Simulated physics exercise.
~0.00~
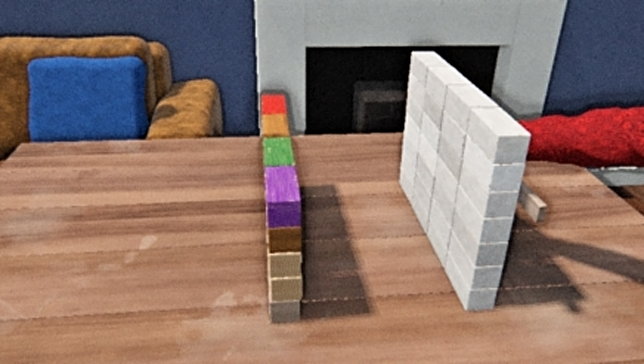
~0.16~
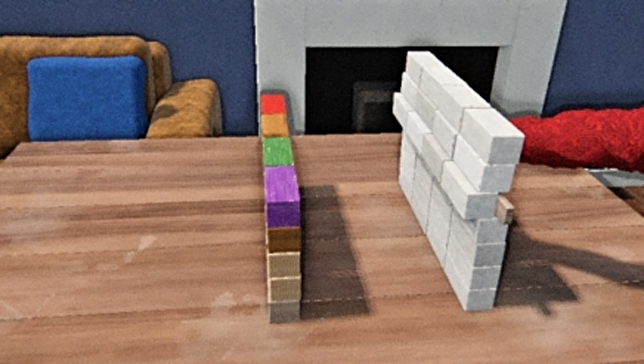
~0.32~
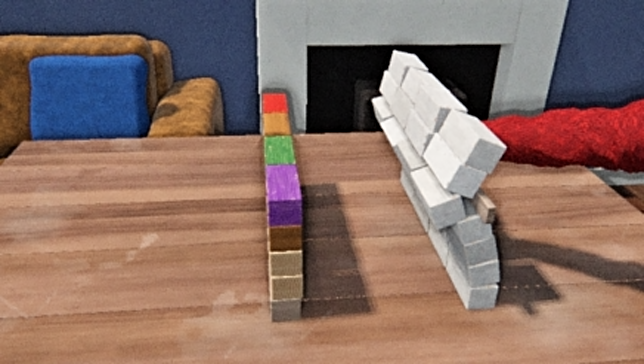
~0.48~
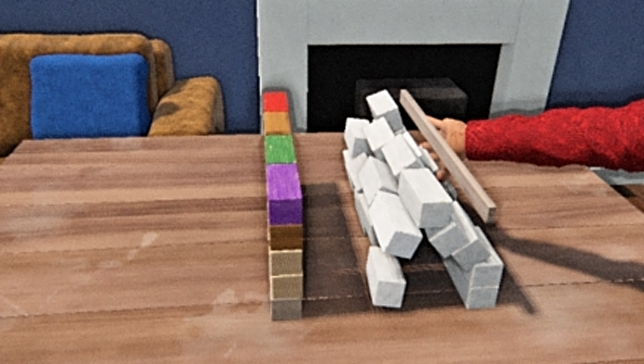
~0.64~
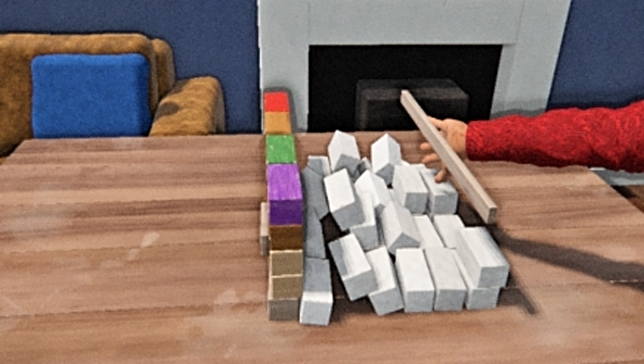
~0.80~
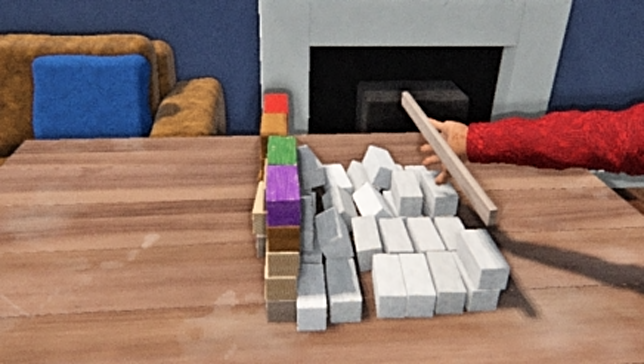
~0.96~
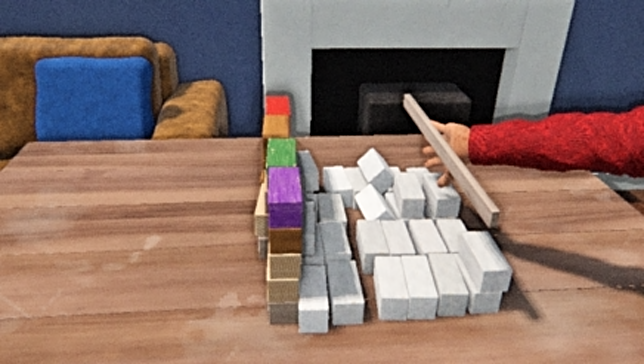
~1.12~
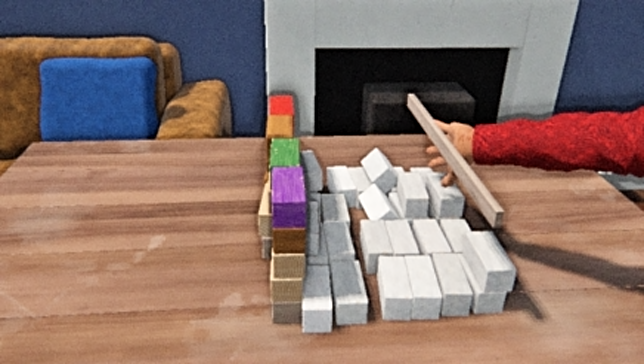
A slightly swaying view looks down on a wooden table in a room with a blue wall, a brown sofa with a blue cushion, and a fireplace. A narrow wall of coloured blocks, with red, green and purple among them, stands left of a pale block wall. From the right, a red-sleeved arm pushes a wooden batten against the pale wall, which bulges and leans left. The batten stops, and the pale blocks tumble towards the coloured wall, knocking some of its blocks slightly askew. Pale blocks lie heaped between, while the coloured wall stays standing, its red and purple blocks in place.
